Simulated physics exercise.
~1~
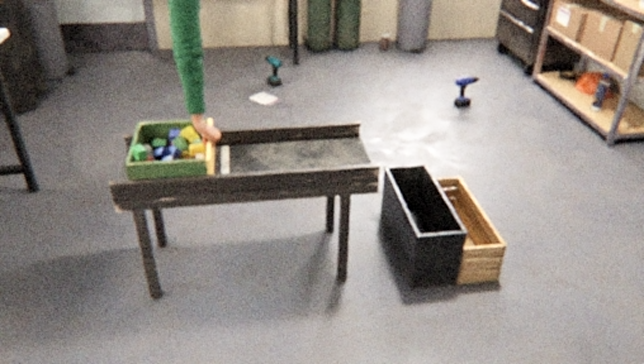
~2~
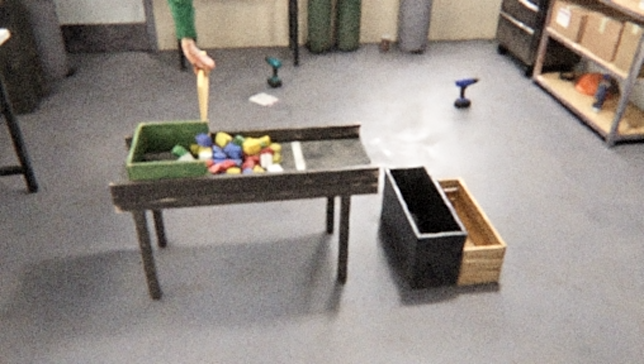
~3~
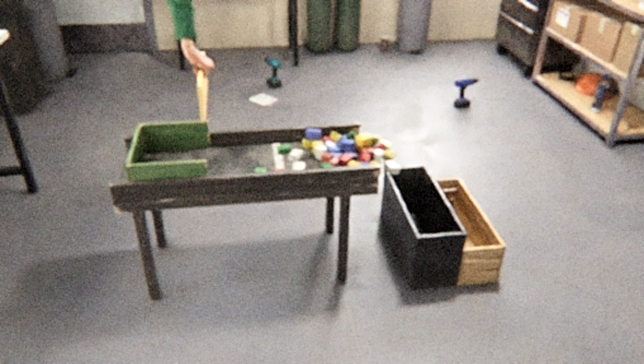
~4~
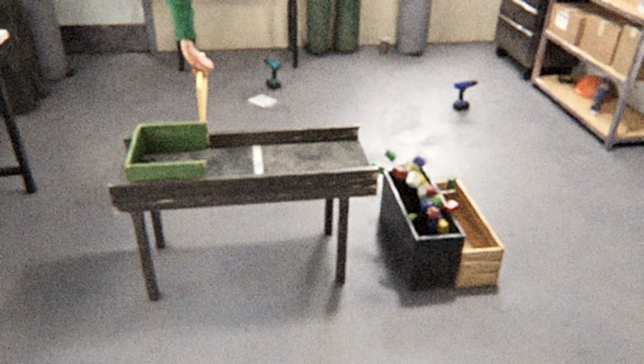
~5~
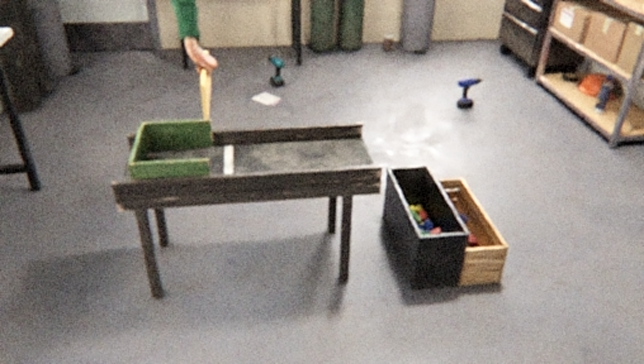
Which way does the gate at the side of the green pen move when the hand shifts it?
The gate moves up, and the hand then keeps it raised above the belt.
